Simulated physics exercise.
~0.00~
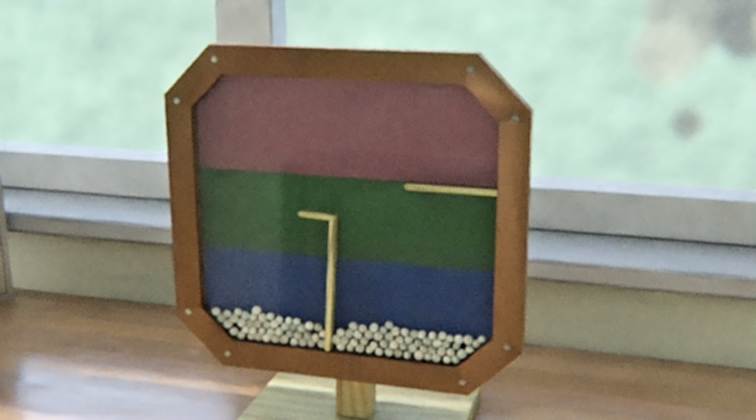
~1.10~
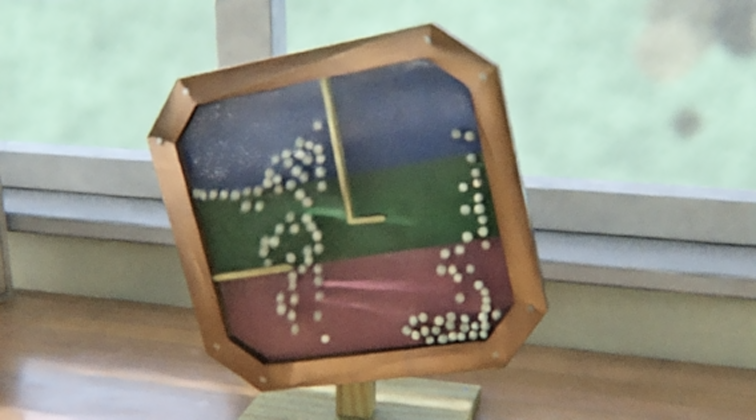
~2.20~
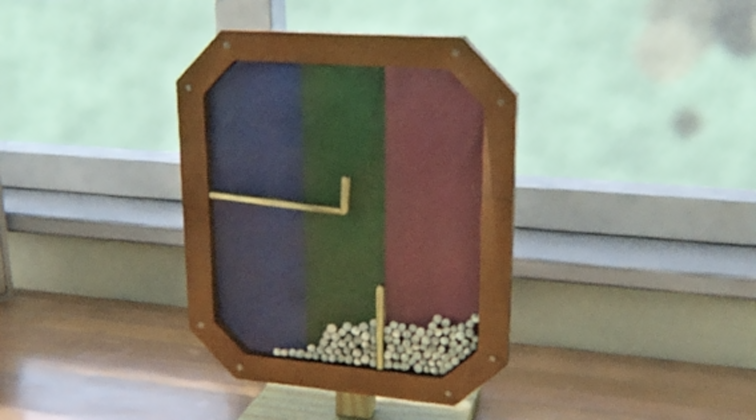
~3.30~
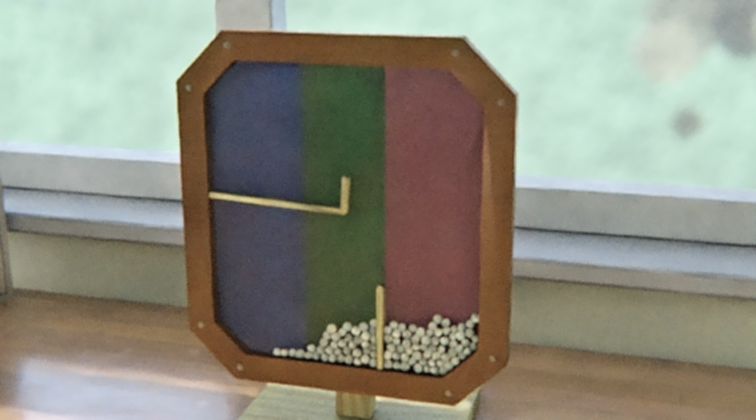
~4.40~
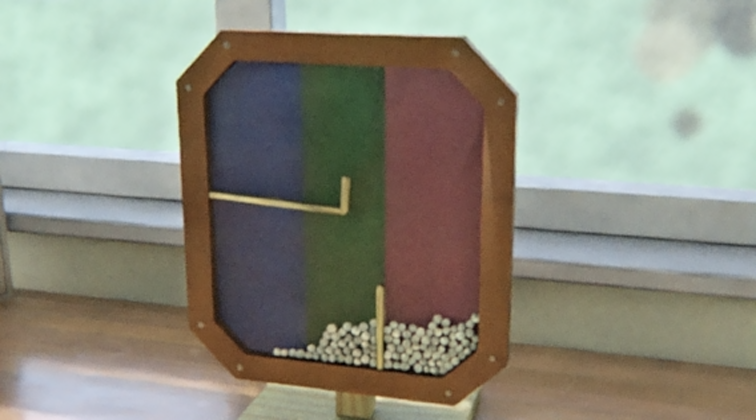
A wooden-framed box with blue, green and pink bands turned on its stand, sending the small pale beads inside tumbling past the thin ledges, and it came to rest on its side with them heaped along the bottom, mostly under pink and green.
